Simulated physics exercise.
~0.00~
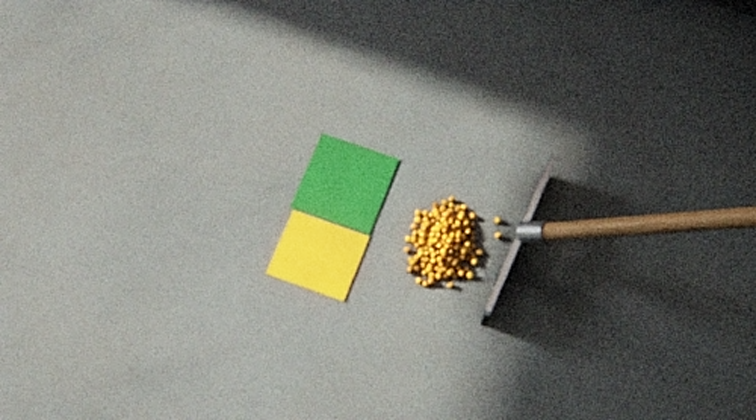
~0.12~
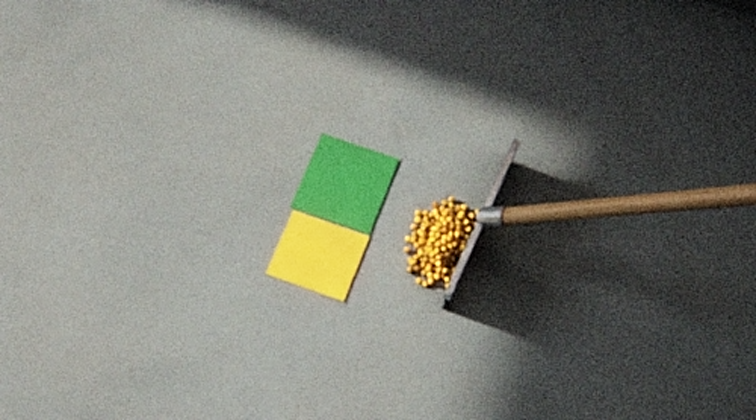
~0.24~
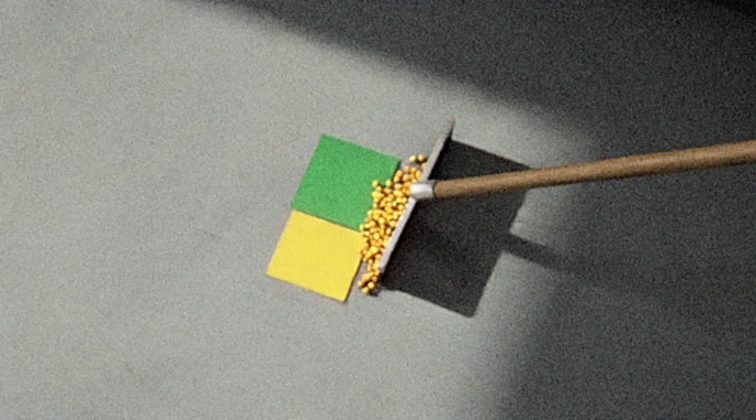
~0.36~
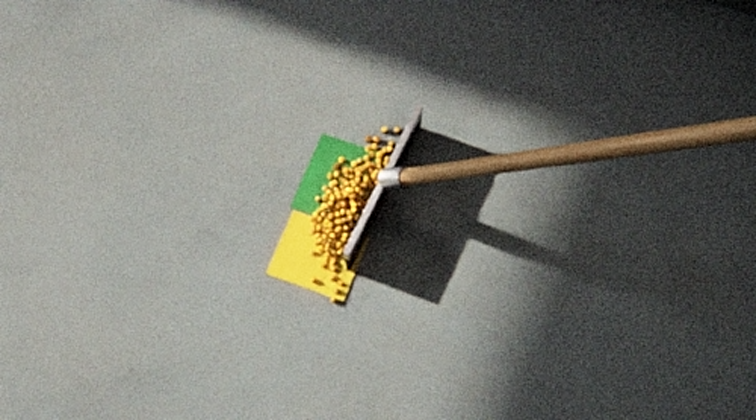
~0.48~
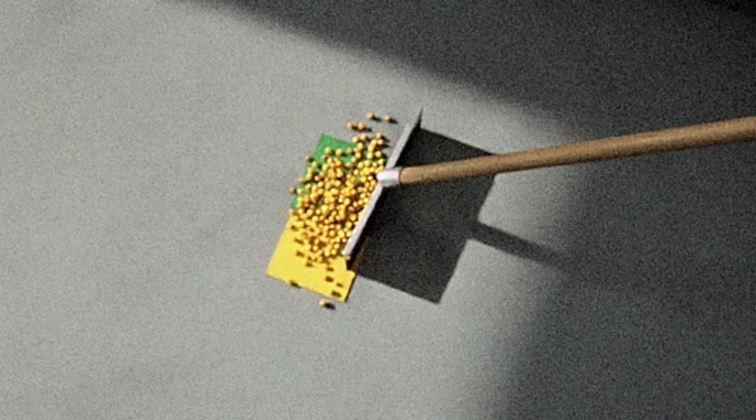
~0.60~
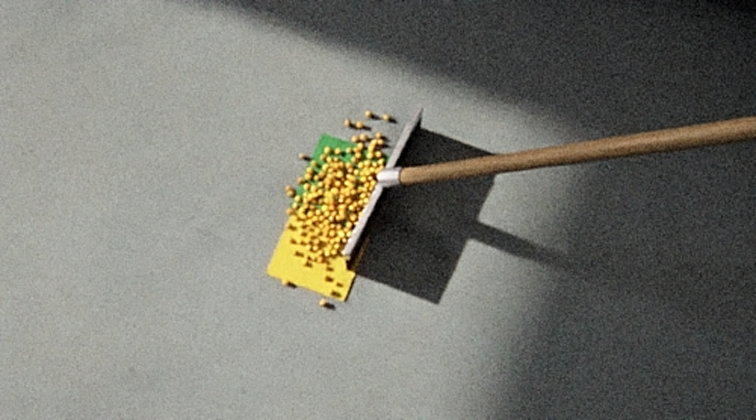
A squeegee pushes a pile of maize kernels left onto green and yellow mats, then stops.
